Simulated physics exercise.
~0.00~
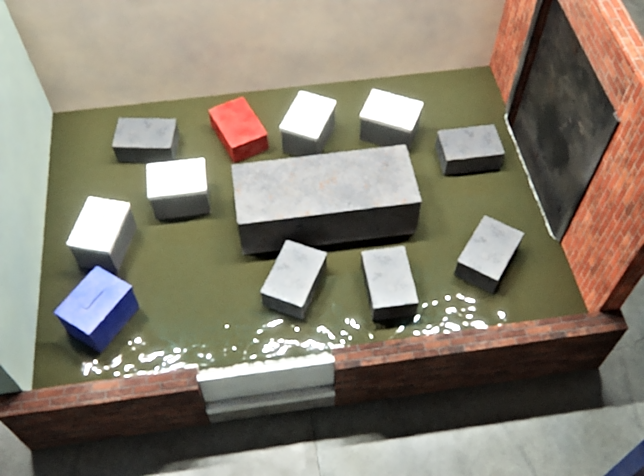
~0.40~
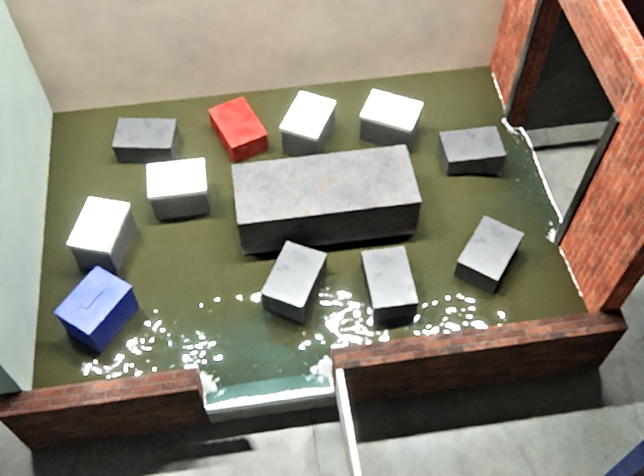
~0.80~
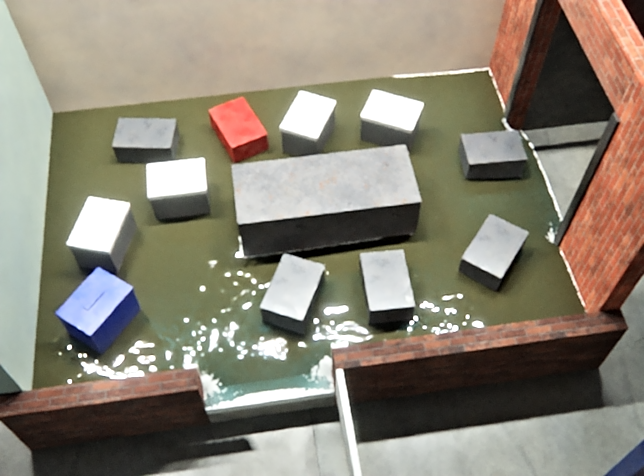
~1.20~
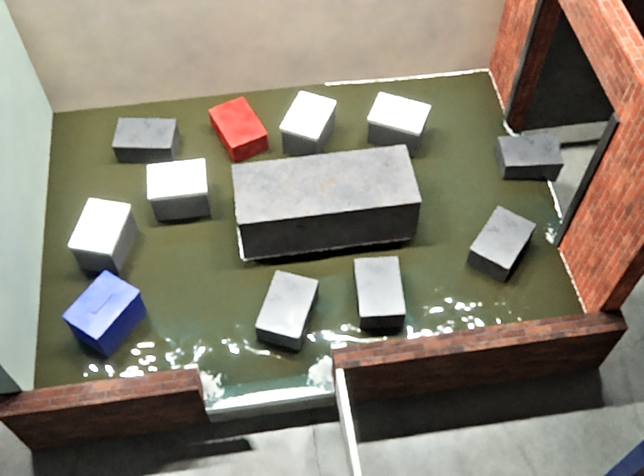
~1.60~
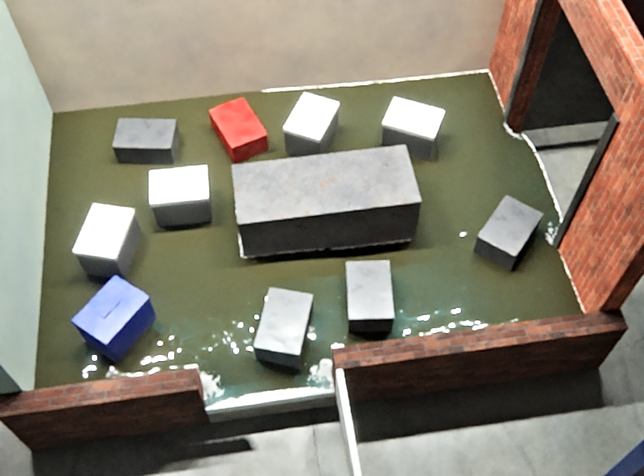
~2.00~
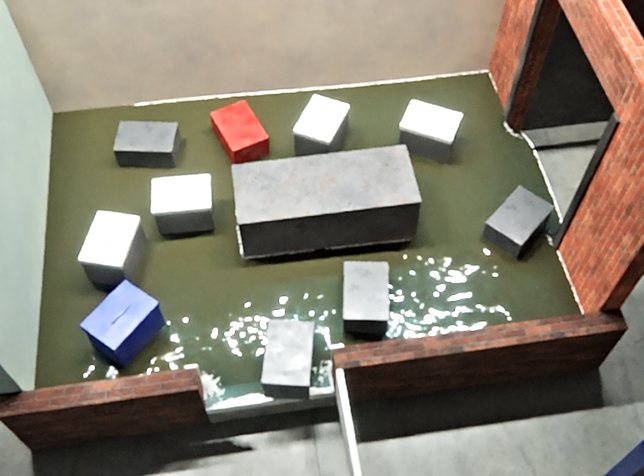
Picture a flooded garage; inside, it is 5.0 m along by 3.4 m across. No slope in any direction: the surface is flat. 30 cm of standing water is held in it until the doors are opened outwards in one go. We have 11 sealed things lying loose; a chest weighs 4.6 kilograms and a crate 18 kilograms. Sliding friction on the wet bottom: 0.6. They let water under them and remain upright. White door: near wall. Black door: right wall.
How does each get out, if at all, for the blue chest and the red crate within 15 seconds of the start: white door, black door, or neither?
For the blue chest, white door; for the red crate, neither.
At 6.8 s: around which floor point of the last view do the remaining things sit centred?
Mean position: Approximately (307, 265).
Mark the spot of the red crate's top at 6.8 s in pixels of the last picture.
Roughly at (369, 134) in the last picture.
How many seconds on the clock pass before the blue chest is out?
Estimate: Close to 4.5 s.
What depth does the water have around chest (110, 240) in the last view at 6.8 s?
12 cm.
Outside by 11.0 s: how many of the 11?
By that point, 8.
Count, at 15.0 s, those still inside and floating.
0.
After 3.0 s the blue chest is near (142, 330), 0.5 m from its start, afloat; the red crate is near (261, 131), 0.2 m from its start, afloat; 3 of 11 are out; 8 afloat.
After 6.8 s the blue chest has gone out by the white door; the red crate is near (369, 134), 1.4 m from its start, afloat; 6 of 11 are out; 5 afloat.
After 11.0 s the blue chest has gone out by the white door; the red crate is near (479, 190), 2.6 m from its start, afloat; 8 of 11 are out; 3 afloat.
After 15.0 s the blue chest has gone out by the white door; the red crate is near (547, 191), 3.2 m from its start, aground; 8 of 11 are out; 0 afloat.
